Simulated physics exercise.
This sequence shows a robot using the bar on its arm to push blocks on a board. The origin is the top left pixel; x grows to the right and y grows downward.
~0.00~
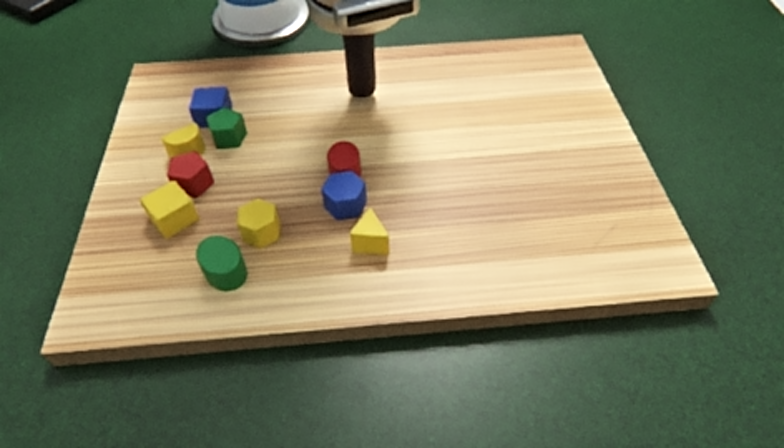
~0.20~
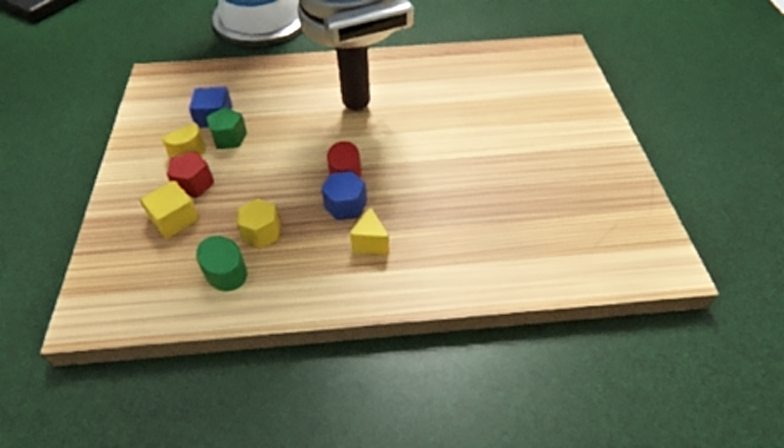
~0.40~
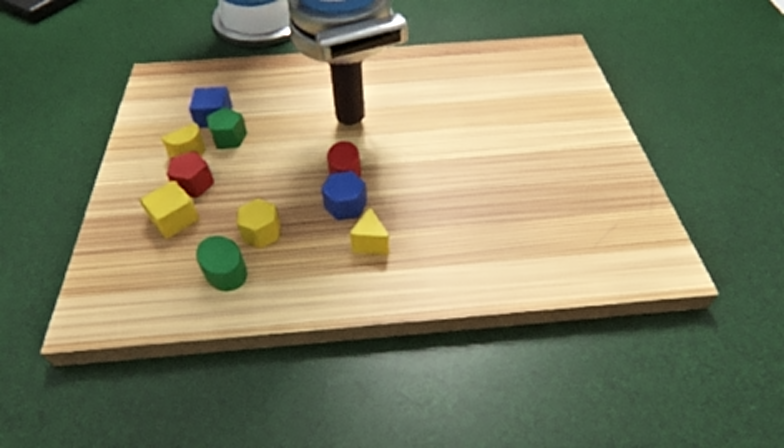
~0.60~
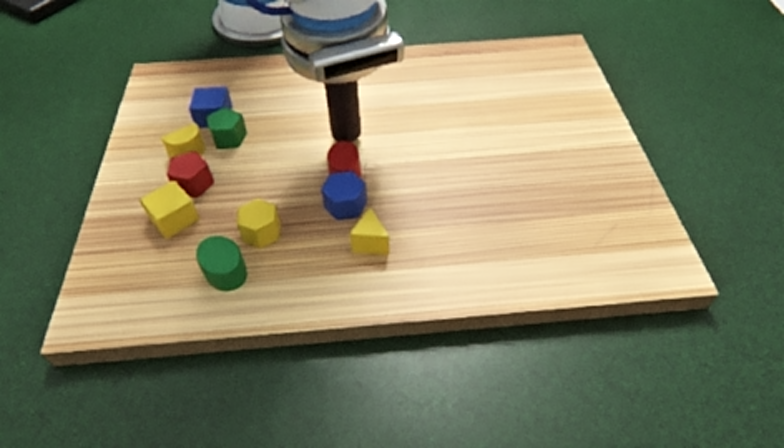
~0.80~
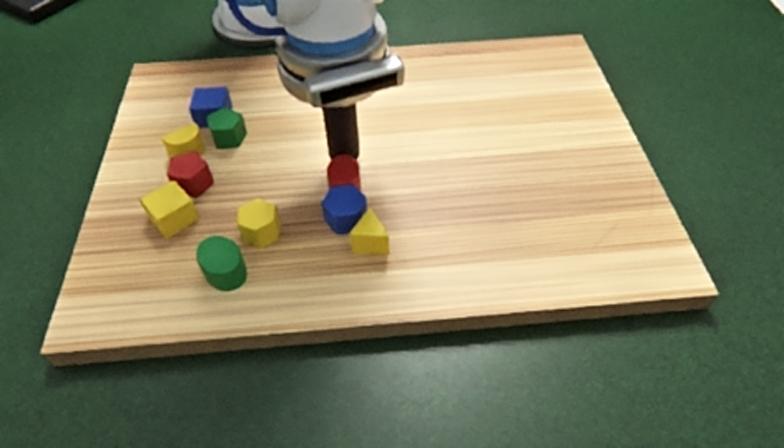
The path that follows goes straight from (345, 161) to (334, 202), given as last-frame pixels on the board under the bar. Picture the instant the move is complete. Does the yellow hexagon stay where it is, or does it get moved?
That block is not shifted.
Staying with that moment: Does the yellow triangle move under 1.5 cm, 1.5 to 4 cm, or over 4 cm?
The middle band: 1.5 to 4 cm.
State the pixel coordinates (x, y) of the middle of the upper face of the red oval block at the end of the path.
Top centre: (334, 213).
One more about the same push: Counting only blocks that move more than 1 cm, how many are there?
Three or more blocks move more than 1 cm.
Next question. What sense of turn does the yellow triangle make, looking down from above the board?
In a top view, it turns counterclockwise.
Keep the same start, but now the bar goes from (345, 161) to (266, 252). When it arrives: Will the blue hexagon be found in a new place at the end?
Yes, that is what happens.
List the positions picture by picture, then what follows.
Bar tip at (362, 89); block tops, yellow hexagon at (256, 213); red oval block at (343, 154); blue hexagon at (343, 185); yellow triangle at (369, 225), in the first picture.
Bar at (356, 101); blocks unchanged, in the second picture.
Bar at (350, 116); blocks unchanged, in the third picture.
Bar at (346, 133); blocks unchanged, in the fourth picture.
Bar at (344, 154); yellow hexagon at (256, 213); red oval block at (343, 168); blue hexagon at (344, 199); yellow triangle at (369, 225), in the fifth picture.
The first path, step by step. Halfway along, bar at (338, 175); red oval block at (340, 190); blue hexagon at (344, 223); yellow triangle at (375, 231).
At the end, bar at (333, 195); yellow hexagon in place; red oval block at (334, 213); blue hexagon at (344, 247), turned 10° anticlockwise; yellow triangle at (381, 238), turned 20° anticlockwise.
